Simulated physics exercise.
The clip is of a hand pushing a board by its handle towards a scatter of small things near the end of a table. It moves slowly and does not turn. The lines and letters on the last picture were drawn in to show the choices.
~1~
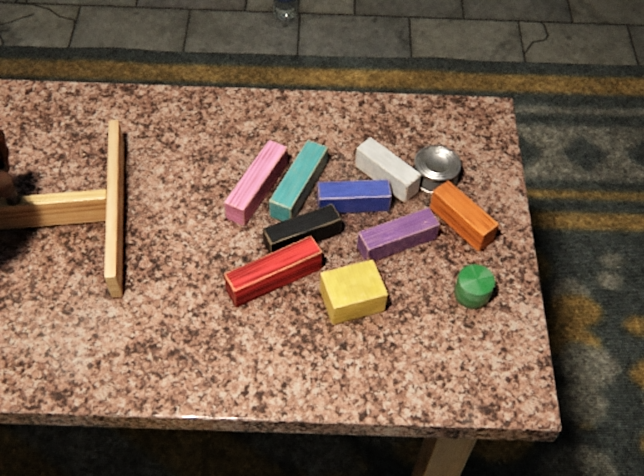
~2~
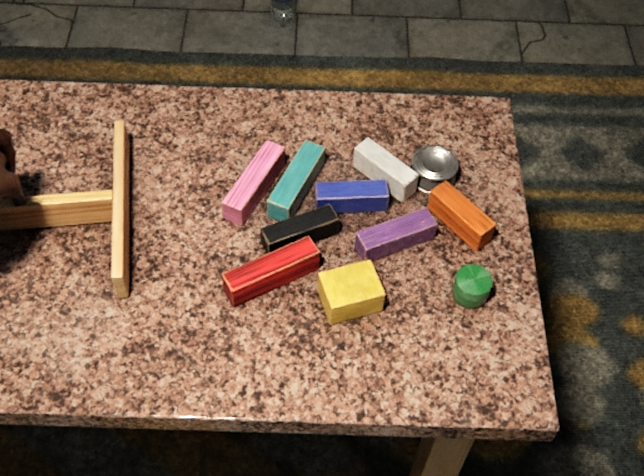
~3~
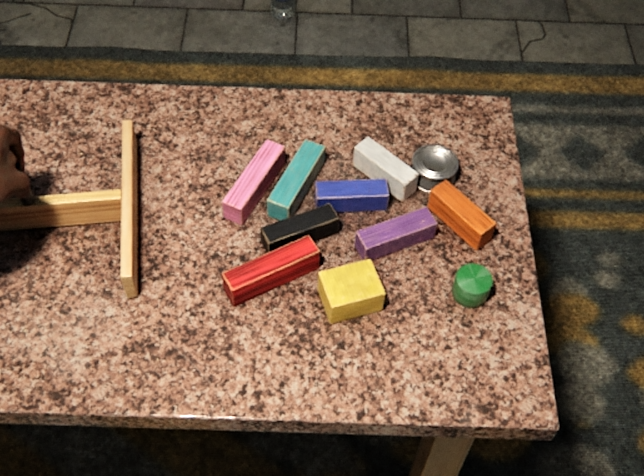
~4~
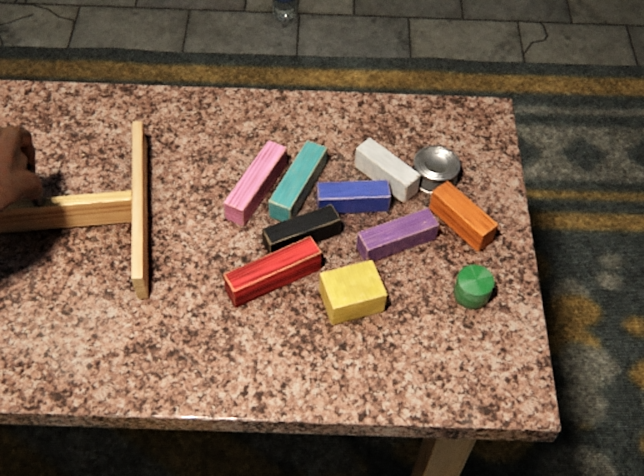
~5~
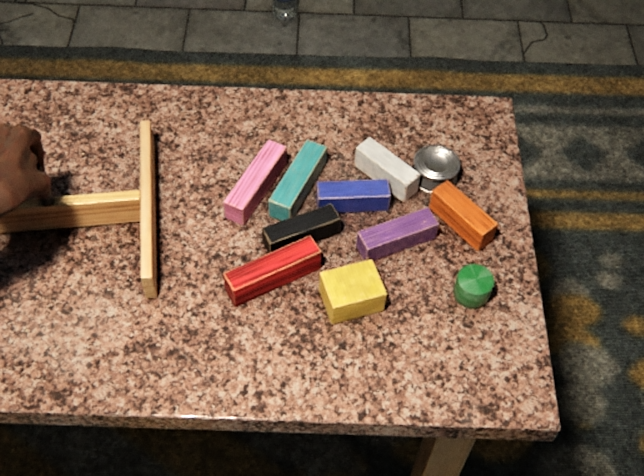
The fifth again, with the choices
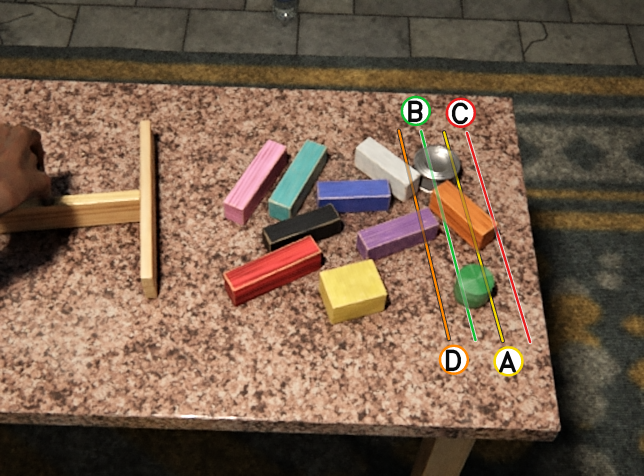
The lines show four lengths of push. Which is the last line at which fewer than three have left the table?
Up to line B.
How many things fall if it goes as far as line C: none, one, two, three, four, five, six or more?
By then, six or more.
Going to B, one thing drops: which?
It is the orange stick.
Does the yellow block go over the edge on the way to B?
No.
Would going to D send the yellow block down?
By then, no.
On the marked copy, A at (471, 227); B at (446, 227); C at (496, 228); D at (422, 226).
Following B. Soon after the start, board (254, 197); pink stick (273, 179); turquoise bar (305, 182).
Later, board (363, 201); orange stick (508, 206); purple bar (472, 238).
In the end, board (446, 204); orange stick over the edge; grey tin (511, 137); one fallen.
As for the rest, A drops five; C drops seven; D is within the limit but short.
